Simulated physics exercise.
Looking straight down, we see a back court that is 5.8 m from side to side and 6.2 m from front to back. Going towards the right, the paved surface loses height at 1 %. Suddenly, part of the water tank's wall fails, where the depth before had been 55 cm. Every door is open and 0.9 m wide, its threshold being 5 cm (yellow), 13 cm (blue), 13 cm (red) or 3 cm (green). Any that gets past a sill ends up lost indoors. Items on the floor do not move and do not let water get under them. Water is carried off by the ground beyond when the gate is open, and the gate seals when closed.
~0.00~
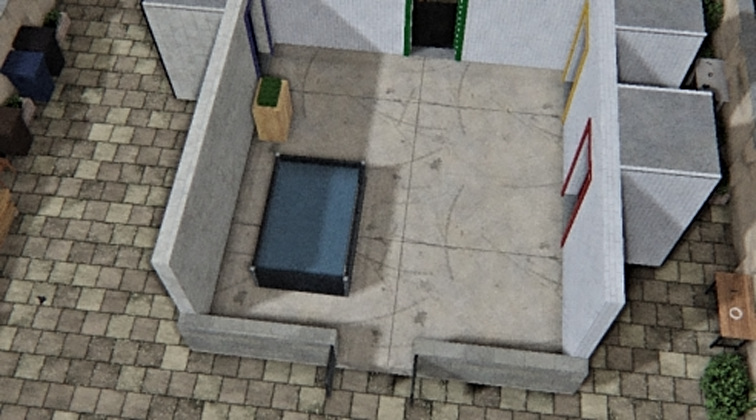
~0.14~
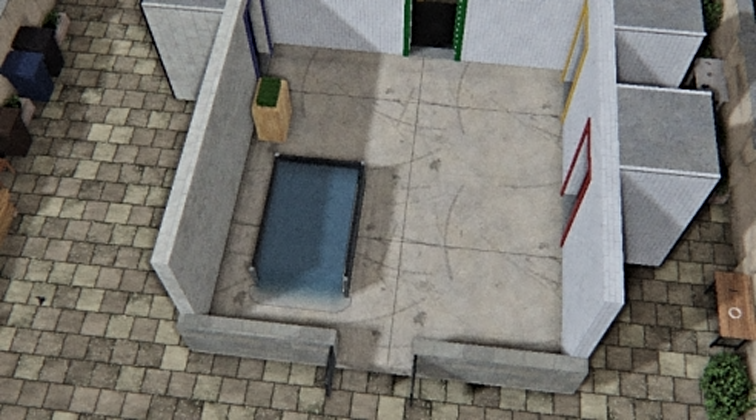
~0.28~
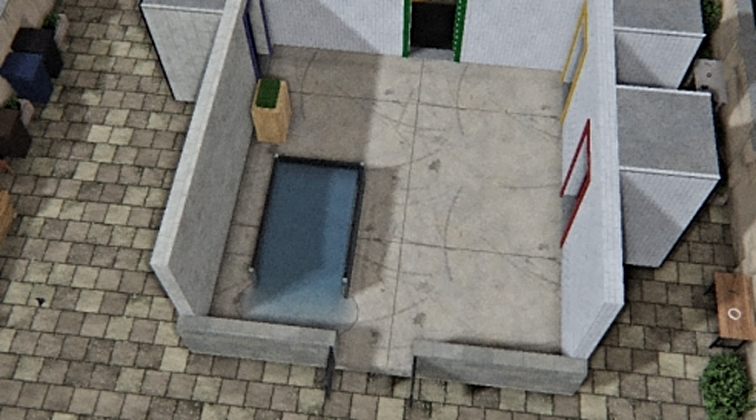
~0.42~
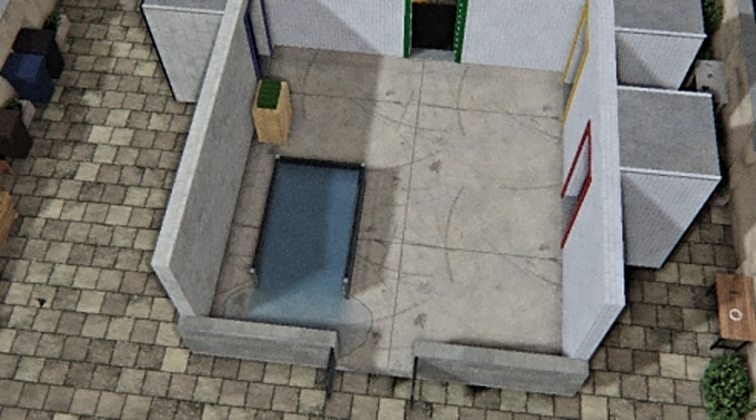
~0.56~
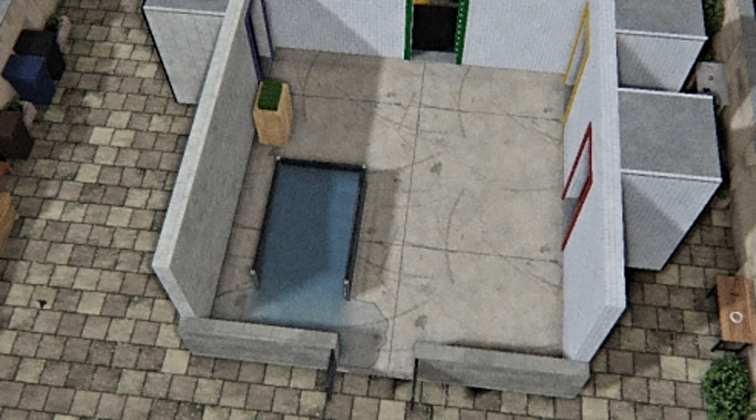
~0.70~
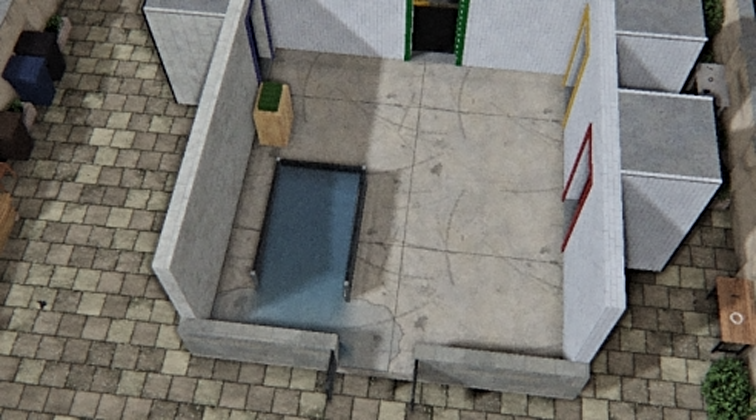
In a walled courtyard, water pours from the front of a dark tank and spreads across the floor.
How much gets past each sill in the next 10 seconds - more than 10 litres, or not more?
The yellow door overtops the limit; the blue door remains shy of the limit; the red door remains shy of the limit; the green door remains shy of the limit.
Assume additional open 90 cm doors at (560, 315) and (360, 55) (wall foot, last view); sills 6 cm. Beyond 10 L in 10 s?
Well, the first is beyond the mark and the second is shy of the mark.
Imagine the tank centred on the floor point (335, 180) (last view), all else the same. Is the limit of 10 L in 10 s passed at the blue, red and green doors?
Blue stays inside, red stays inside, green stays inside, judged against that limit.
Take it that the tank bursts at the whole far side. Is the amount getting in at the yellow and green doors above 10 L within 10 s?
Short answer, against that limit: Yellow overshoots, green overshoots.
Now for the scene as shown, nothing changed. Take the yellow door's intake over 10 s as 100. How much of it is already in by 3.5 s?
Roughly 0%.
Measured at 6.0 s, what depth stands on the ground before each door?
Yellow 2 cm, blue 2 cm, red 5 cm, green 3 cm.
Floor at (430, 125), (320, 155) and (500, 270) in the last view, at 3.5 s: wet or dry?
Respectively: Was missed, got hit, got hit.
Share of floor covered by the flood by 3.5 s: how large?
Roughly 40 % of the floor.
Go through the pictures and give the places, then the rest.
The water tank at (311, 217) is whole and still, 55 cm deep, in the first picture.
The front is at (254, 294), 0.8 m from the gap at (301, 285); 0.3 m2 of floor is under water; 55 cm left at the back of the water tank, in the second picture.
The front is at (243, 311), 1.0 m from the gap at (301, 287); 1.0 m2 of floor is under water; 55 cm left at the back of the water tank, in the third picture.
Water pours out at (302, 287) and has run 1.3 m, to a hidden place; typically 10 cm deep outside, 55 cm at the water tank's back, in the fourth picture.
Water pours out at (303, 289) and has run 1.6 m, to a hidden place; typically 11 cm deep outside, 55 cm at the water tank's back, in the fifth picture.
Water pours out at (303, 290) and has run 1.8 m, to a hidden place; typically 13 cm deep outside, 50 cm at the water tank's back, in the sixth picture.
After 1.4 s water covers 10 % of the floor and is deepest (46 cm) near (218, 336); yellow door not reached, blue door not reached, red door not reached, green door not reached.
After 2.2 s water covers 25 % of the floor and is deepest (38 cm) near (218, 336); yellow door not reached, blue door not reached, red door not reached, green door not reached.
After 3.5 s water covers 40 % of the floor and is deepest (28 cm) near (261, 153); yellow door not reached, blue door 5 cm at the sill, 0 L in, red door 4 cm at the sill, 0 L in, green door not reached.
After 6.0 s water covers 70 % of the floor and is deepest (10 cm) near (261, 153); yellow door 2 cm at the sill, 0 L in, blue door 2 cm at the sill, 0 L in, red door 5 cm at the sill, 0 L in, green door 3 cm at the sill, 0 L in.
After 10.0 s water covers 80 % of the floor and is deepest (12 cm) near (556, 150); yellow door 9 cm at the sill, 35 L in, blue door 1 cm at the sill, 0 L in, red door 4 cm at the sill, 0 L in, green door 3 cm at the sill, 0 L in.
